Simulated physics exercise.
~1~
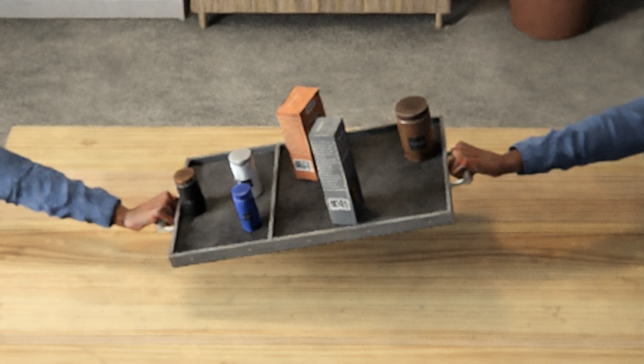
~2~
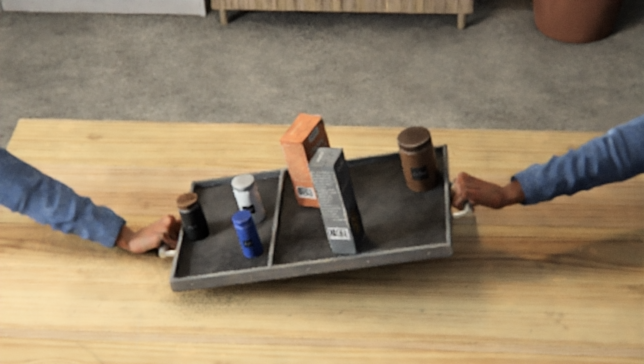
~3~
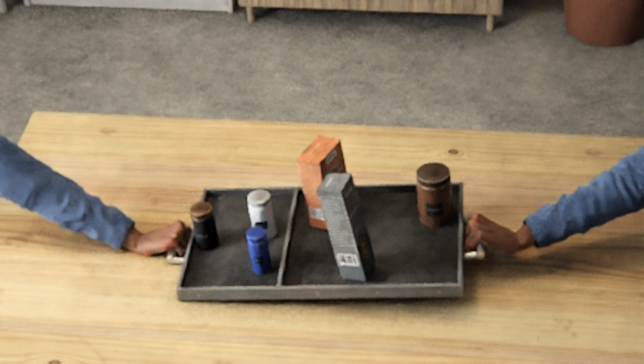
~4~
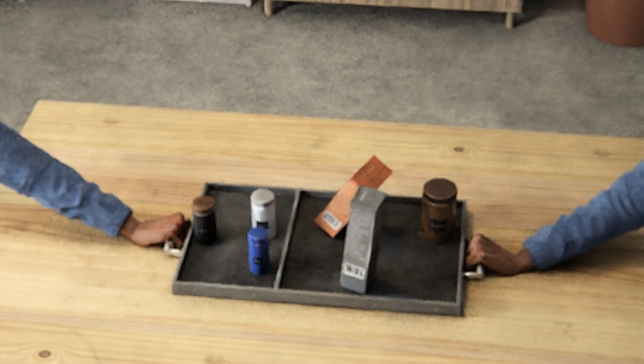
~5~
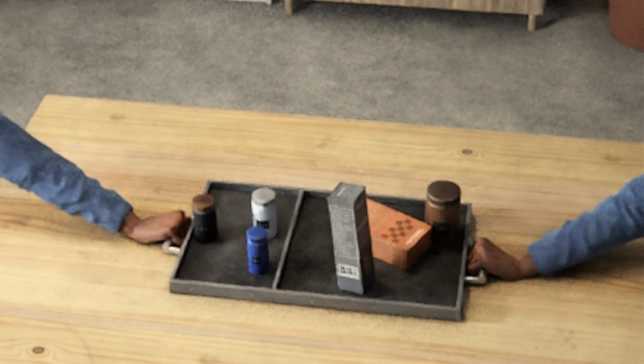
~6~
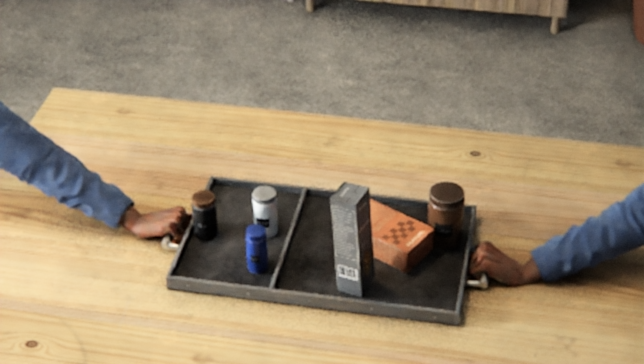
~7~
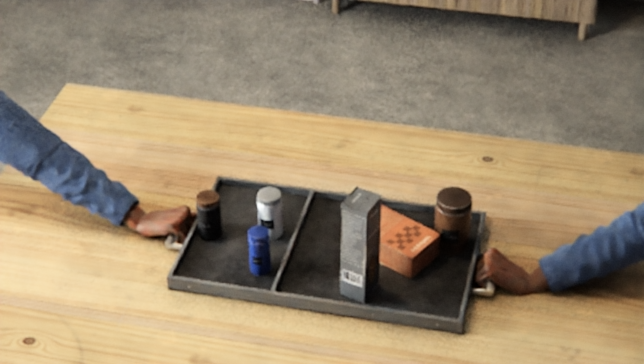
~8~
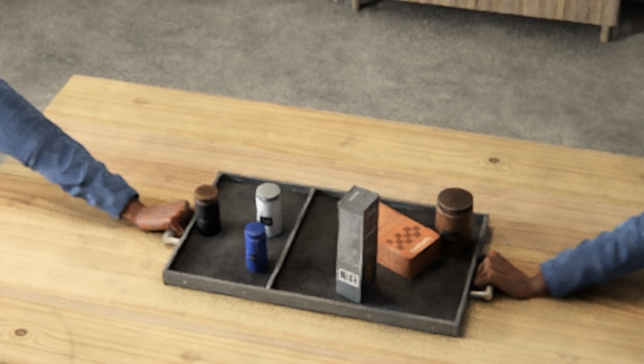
Two hands lowered the raised right side of a grey tray onto a wooden table, rocking the tall orange and grey boxes, and the orange one toppled to the right and lay beside the brown jar while everything else stayed standing.
